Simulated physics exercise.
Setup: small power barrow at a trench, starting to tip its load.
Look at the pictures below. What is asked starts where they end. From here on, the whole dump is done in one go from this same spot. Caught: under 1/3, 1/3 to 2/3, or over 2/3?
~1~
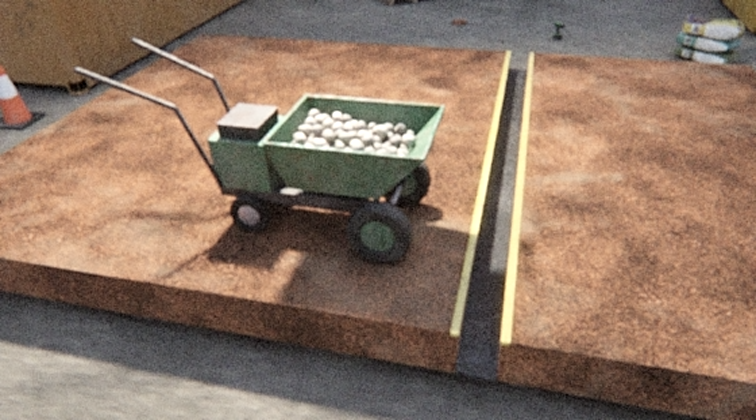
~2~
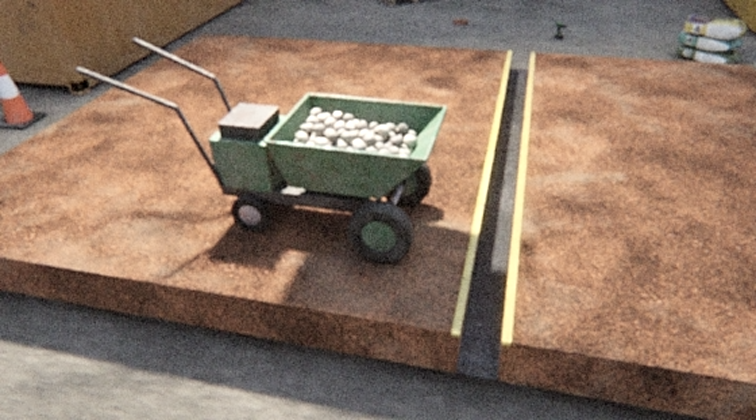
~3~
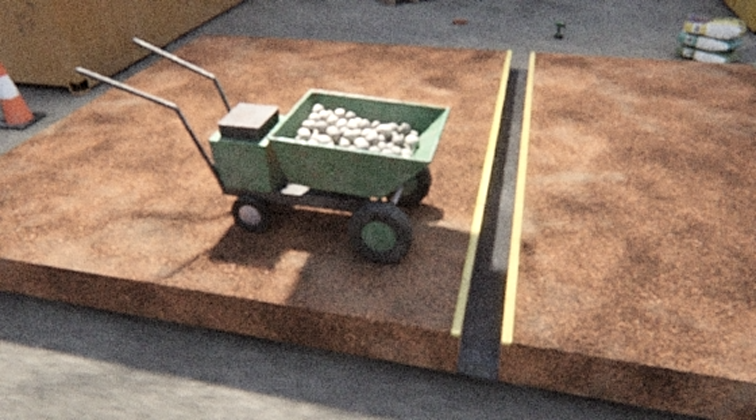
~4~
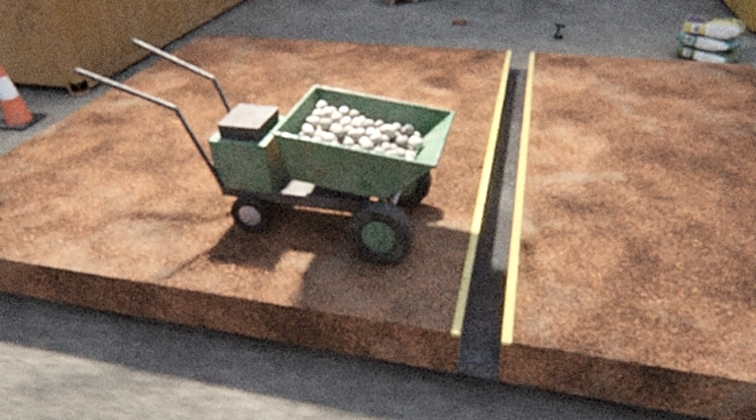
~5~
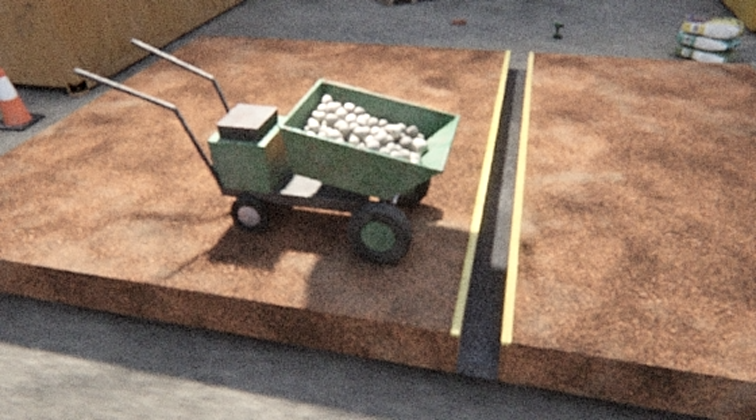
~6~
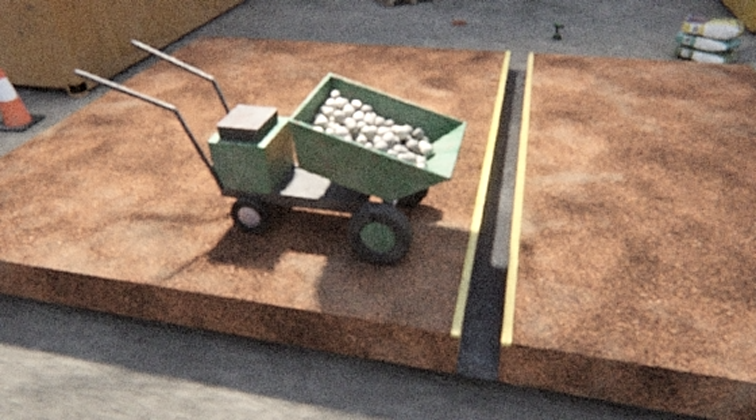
1/3 to 2/3.
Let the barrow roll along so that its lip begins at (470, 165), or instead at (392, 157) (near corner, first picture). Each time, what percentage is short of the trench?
In turn 0 and 10 in a hundred.
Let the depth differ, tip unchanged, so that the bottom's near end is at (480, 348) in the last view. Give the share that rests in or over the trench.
I'd guess close to 30 percent.
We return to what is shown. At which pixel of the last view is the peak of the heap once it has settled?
Estimated top, final frame: Near (547, 254).
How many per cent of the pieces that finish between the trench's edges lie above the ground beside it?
My best guess is some 5 per cent.
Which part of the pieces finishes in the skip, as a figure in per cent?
Share in the skip: Around 25 %.
Just after the last frame, skip tipped steeply; every one in the skip.
A moment on, skip tipped right over; the larger part in the skip; roughly a quarter in or heaped over the trench; about a tenth beyond it; just a few falling.
Further on, skip tipped right over; roughly a quarter in the skip; roughly half in or heaped over the trench; roughly a quarter beyond it.
When it is over, skip tipped right over; roughly a quarter in the skip; roughly half in or heaped over the trench; roughly a quarter beyond it.
